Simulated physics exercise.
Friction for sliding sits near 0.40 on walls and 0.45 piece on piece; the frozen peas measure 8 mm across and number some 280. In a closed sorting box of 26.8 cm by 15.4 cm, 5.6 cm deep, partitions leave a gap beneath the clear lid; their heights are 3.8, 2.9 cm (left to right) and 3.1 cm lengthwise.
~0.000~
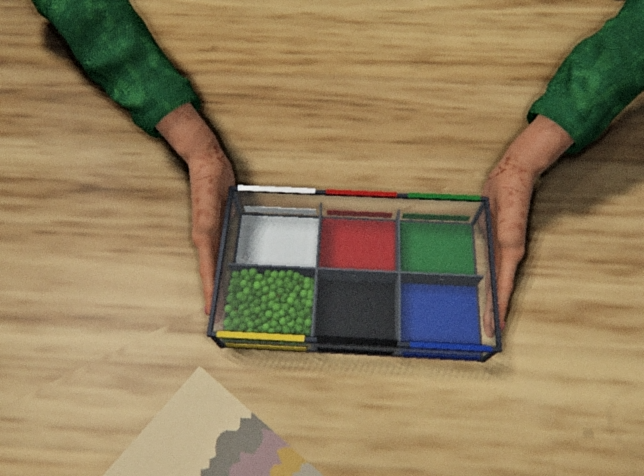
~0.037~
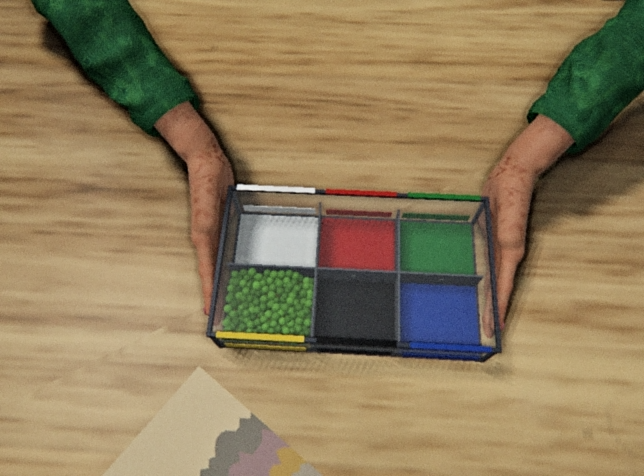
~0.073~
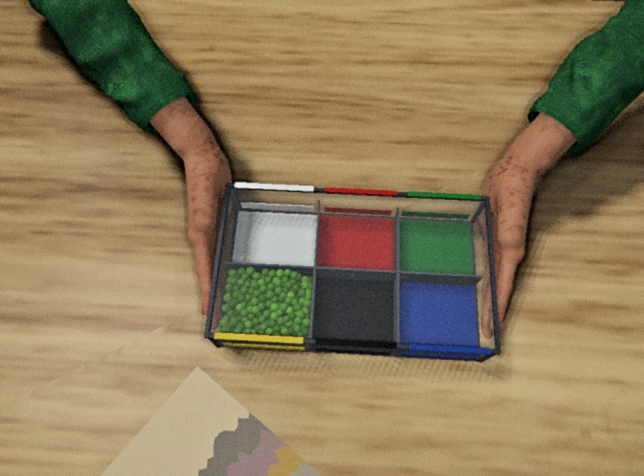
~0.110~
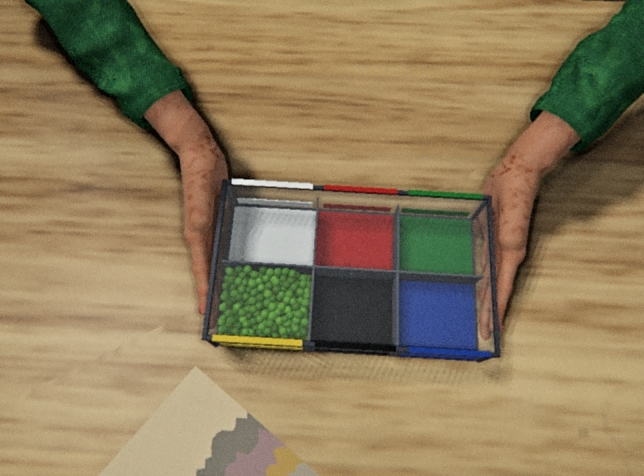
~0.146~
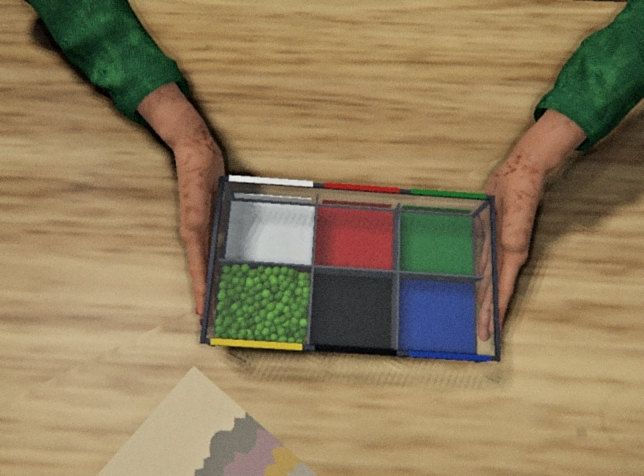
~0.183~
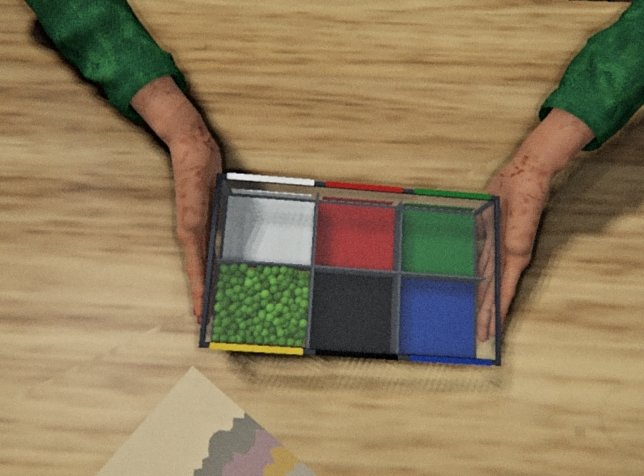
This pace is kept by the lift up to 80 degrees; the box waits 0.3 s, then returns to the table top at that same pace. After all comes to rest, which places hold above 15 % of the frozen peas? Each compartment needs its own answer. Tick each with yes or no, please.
Red compartment - no; blue compartment - no; green compartment - no; yellow compartment - yes; white compartment - no; black compartment - no.
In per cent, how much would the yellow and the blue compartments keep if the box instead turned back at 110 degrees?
You'd see yellow with 85 % and blue with 15 %.
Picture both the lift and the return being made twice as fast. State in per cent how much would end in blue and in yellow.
The blue compartment gets 5 % while the yellow one gets 90 %.
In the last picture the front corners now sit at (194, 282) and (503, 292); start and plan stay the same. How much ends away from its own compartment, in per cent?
That gives some 65 per cent.
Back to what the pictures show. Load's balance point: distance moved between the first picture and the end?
It moves around 2.0 centimetres.
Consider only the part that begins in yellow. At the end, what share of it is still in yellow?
Around 90 per cent of it.
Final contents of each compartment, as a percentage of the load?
The red one ends with 0, blue 0, green 0, yellow 95, white 0 and black 5 per cent.
After 1.00 s, tilt 80 degrees; yellow 95 %, black 5 %.
After 1.54 s, tilt 43 degrees; yellow 95 %, black 5 %.
Then, at 2.14 s, tilt 0 degrees; yellow 95 %, black 5 %.
In the end, at 2.5 s, red 0 %, blue 0 %, green 0 %, yellow 95 %, white 0 %, black 5 %.
